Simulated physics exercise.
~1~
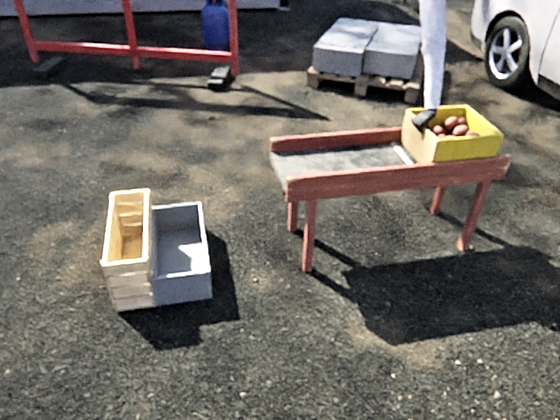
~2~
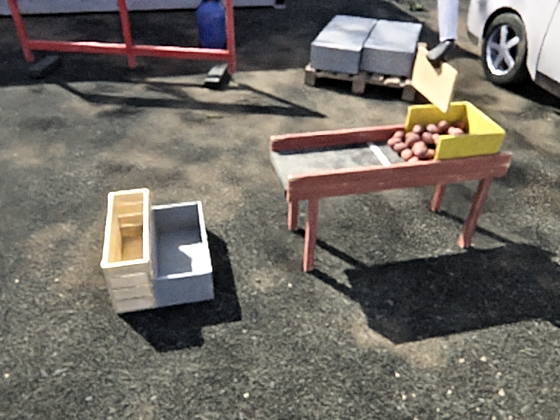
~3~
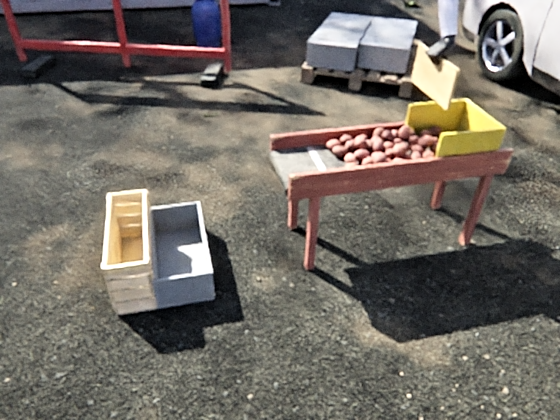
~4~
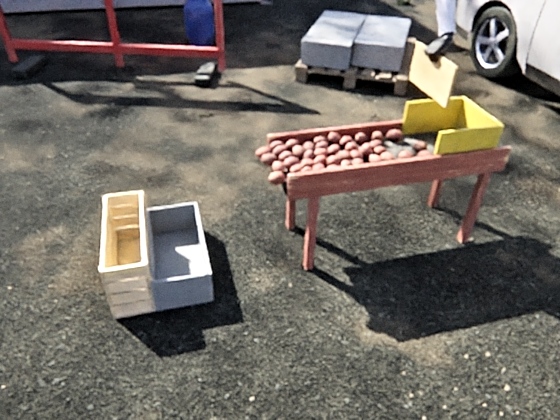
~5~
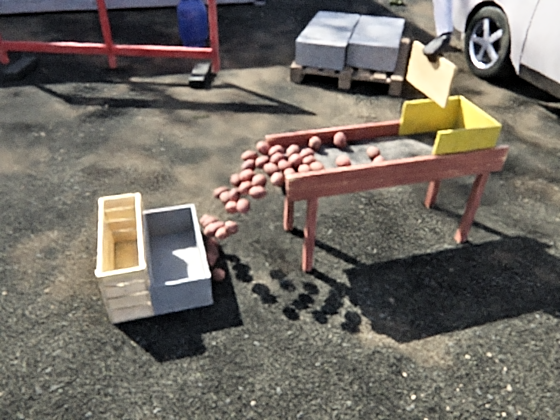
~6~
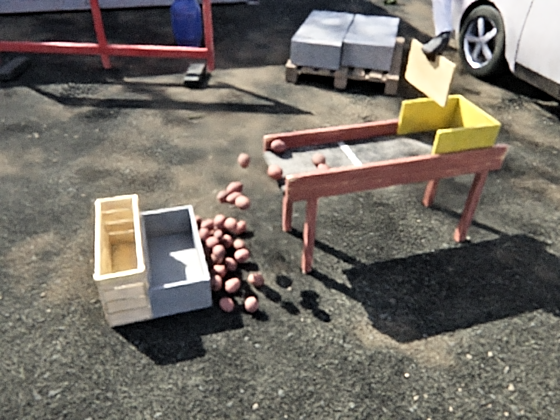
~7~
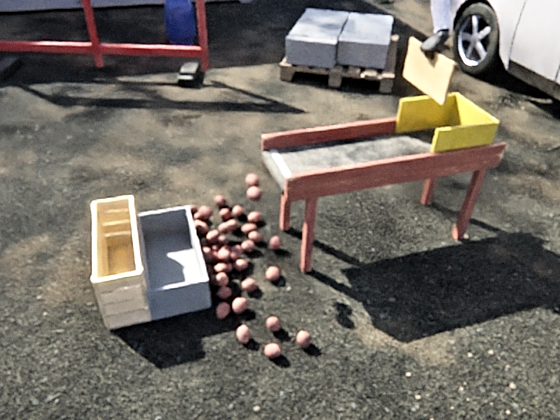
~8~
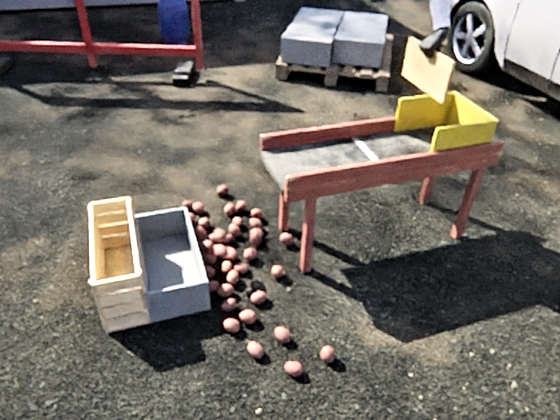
Red potatoes ride left along a belt, drop off its end and scatter beside the grey tub.
